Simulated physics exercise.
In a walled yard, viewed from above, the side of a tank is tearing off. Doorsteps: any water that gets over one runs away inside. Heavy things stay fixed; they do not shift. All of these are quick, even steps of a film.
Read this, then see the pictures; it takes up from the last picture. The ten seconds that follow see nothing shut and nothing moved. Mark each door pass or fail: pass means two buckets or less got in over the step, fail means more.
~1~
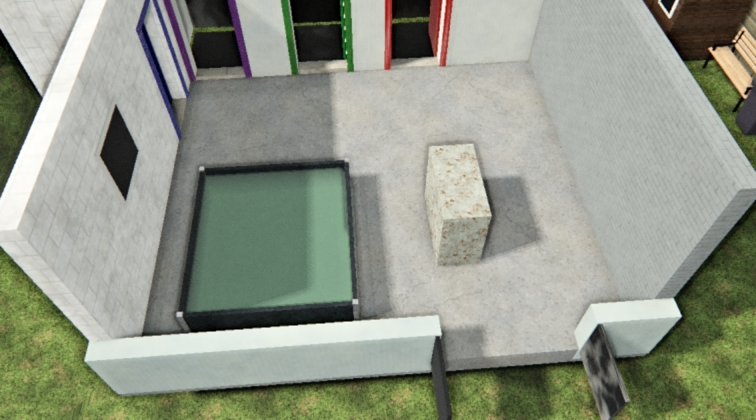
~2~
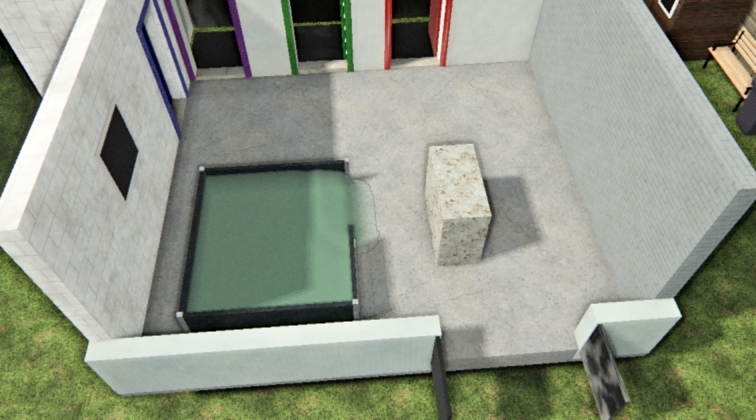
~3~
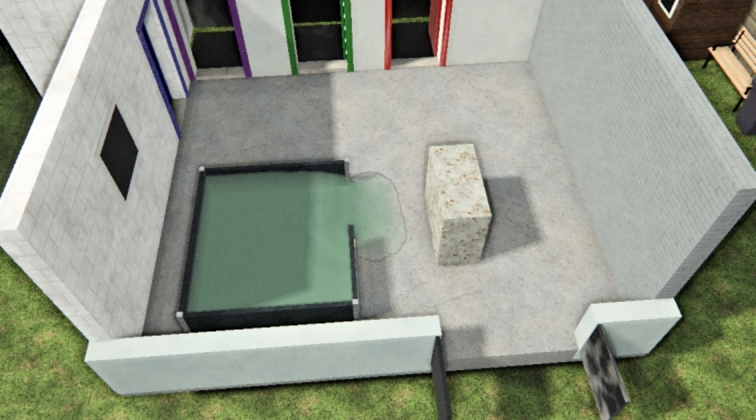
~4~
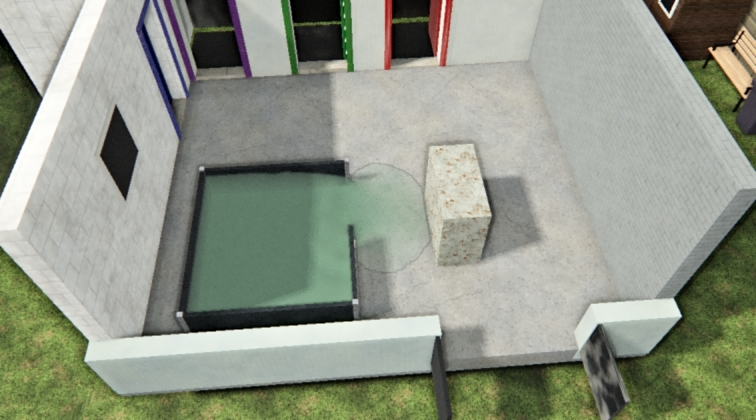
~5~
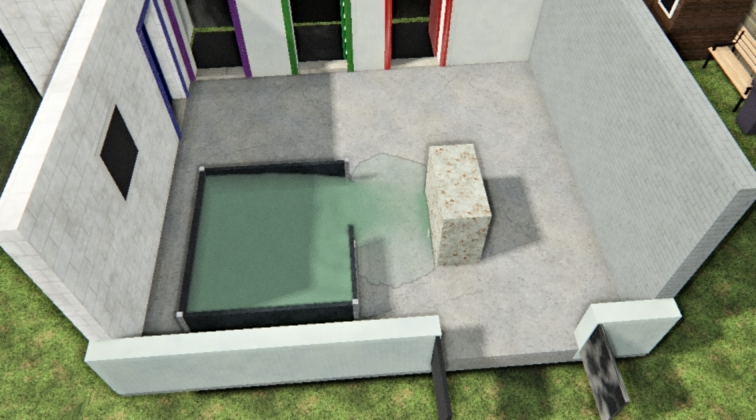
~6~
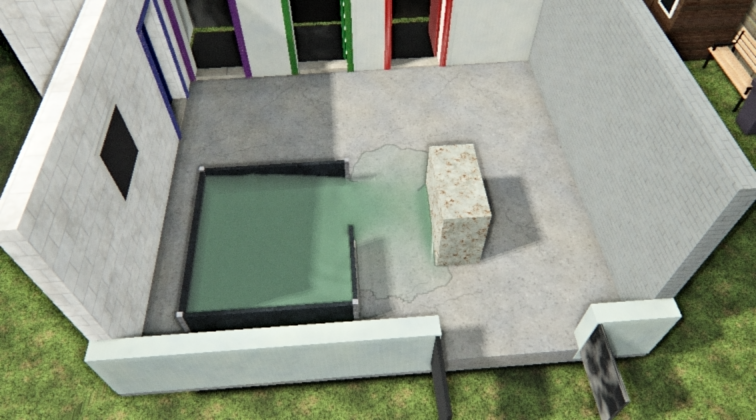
Green door - pass, purple door - pass, red door - fail, blue door - fail.
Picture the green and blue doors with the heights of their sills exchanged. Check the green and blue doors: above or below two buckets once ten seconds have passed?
As I see it, green falls short and blue falls short.
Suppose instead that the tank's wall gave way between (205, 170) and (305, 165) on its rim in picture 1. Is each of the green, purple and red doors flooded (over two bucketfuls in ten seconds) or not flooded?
I'd say the green one crosses the line, the purple one crosses the line and the red one stays shy of the line.
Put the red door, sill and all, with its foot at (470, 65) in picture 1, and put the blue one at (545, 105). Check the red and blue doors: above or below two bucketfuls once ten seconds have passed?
Well, the red door overflows, but the blue door overflows.
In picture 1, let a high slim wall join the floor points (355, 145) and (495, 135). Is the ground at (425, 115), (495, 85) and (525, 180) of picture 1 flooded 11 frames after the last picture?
Taking the points in order, they are high and dry, high and dry and inundated.
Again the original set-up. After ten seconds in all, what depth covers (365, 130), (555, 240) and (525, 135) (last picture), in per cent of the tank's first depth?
In order: About 4, 4 and 10 in a hundred.
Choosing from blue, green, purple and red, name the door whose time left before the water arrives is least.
My answer: The door marked red.
A moment on, water covers 20 % of the floor; the green door not reached, the purple door not reached, the red door not reached, the blue door not reached.
Next, water covers 35 % of the floor; the green door not reached, the purple door not reached, the red door not reached, the blue door not reached.
Then, water covers 50 % of the floor; the green door not reached, the purple door not reached, the red door over two buckets in, the blue door not reached.
Later, water covers 65 % of the floor; the green door wet at the sill, nothing in, the purple door not reached, the red door far over two buckets in, the blue door not reached.
In the end, water covers 95 % of the floor; the green door wet at the sill, nothing in, the purple door wet at the sill, nothing in, the red door far over two buckets in, the blue door over two buckets in.
